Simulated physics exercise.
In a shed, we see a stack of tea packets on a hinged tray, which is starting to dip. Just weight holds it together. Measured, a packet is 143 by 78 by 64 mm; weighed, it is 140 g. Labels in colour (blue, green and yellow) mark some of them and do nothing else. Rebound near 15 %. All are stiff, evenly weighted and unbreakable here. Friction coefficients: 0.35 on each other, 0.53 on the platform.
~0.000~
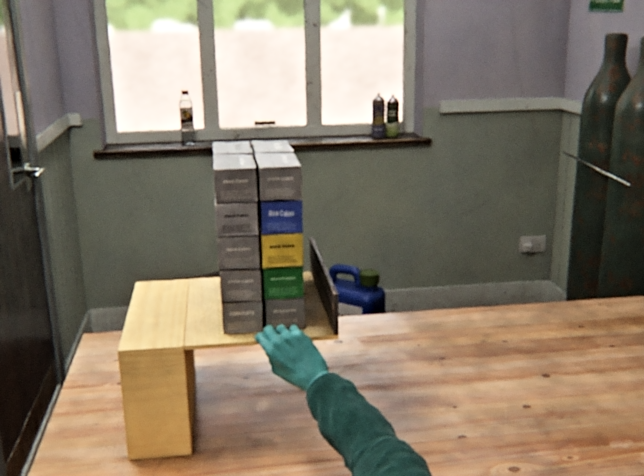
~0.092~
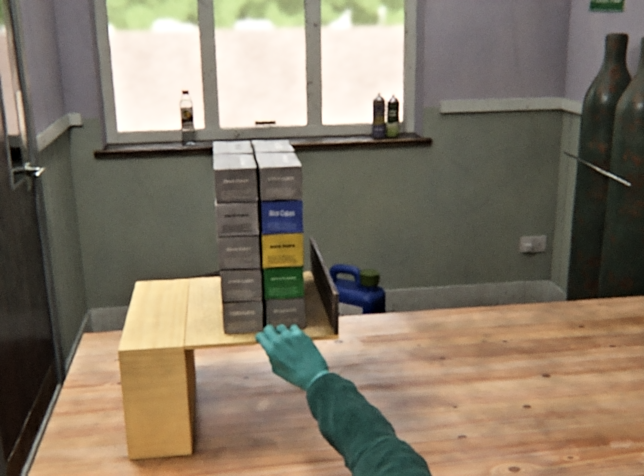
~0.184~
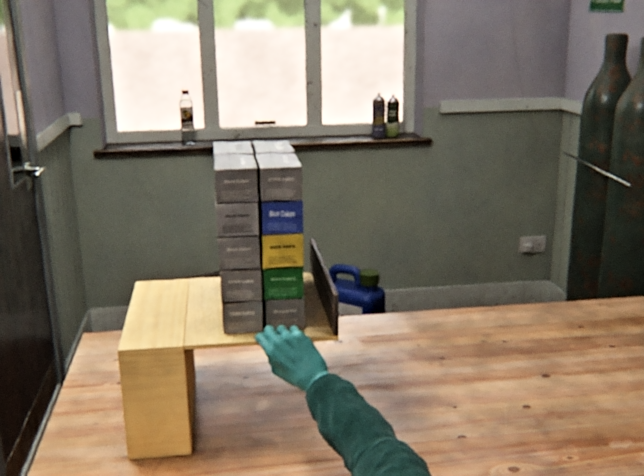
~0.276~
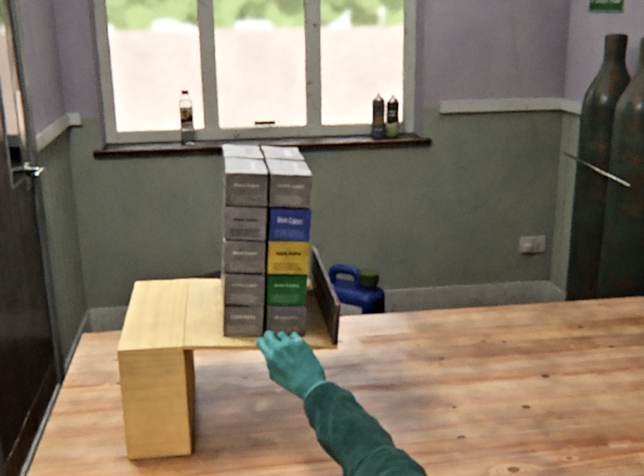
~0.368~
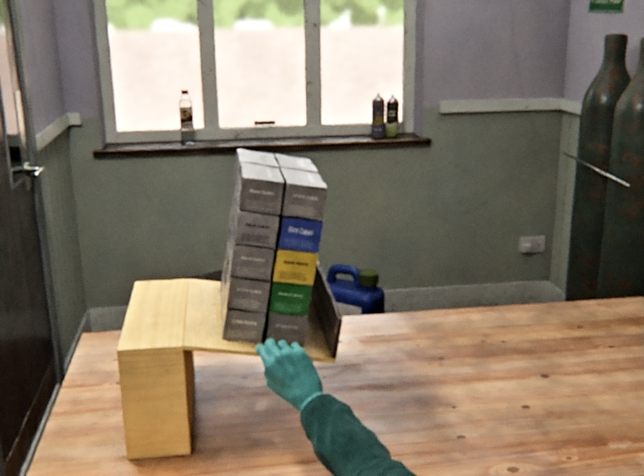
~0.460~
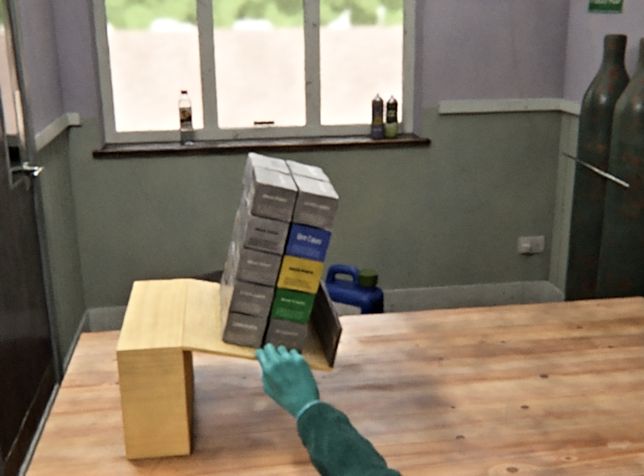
A hinged tray carrying a tall stack of mostly grey packets, with blue, yellow and green ones among them, sits level at first beside a teal-gloved hand. The tray then dips down to the right as the hand lowers slightly, and the whole stack leans rightward with it, staying together.
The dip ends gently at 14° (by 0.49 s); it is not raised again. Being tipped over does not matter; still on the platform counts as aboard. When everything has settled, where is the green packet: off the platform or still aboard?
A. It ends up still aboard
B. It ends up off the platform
It ends up still aboard (A).
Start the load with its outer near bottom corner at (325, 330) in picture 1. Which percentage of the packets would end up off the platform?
With that placement, 50 in a hundred.
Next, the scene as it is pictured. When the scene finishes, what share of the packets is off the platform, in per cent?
Share: Approx. 50 %.
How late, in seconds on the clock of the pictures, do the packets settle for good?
Somewhere near 1.5 seconds.
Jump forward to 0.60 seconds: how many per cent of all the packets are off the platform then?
0 percent by then.
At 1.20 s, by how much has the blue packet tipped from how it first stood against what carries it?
Rotation: Approx. 80°.
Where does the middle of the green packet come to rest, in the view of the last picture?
Look around pixel (315, 296) in the last frame.
After 0.60 s, slope 14°; none of the 20 packets off the platform, 20 disturbed; green packet 8° from how it stood; blue packet 8° from how it stood.
After 0.76 s, slope 14°; 4 of the 20 packets off the platform; green packet 25° from how it stood; blue packet 25° from how it stood.
After 0.92 s, slope 14°; 10 of the 20 packets off the platform; green packet 26° from how it stood; blue packet 60° from how it stood, 14 cm lower.
After 1.20 s, slope 14°; 10 of the 20 packets off the platform; green packet 25° from how it stood; yellow packet on its side.
In the end (1.7 s), slope 14°; 10 of the 20 packets off the platform; green packet 24° from how it stood; blue packet on its side; yellow packet on its side. From the last view, middles, green packet near (315, 296), blue packet near (436, 389).
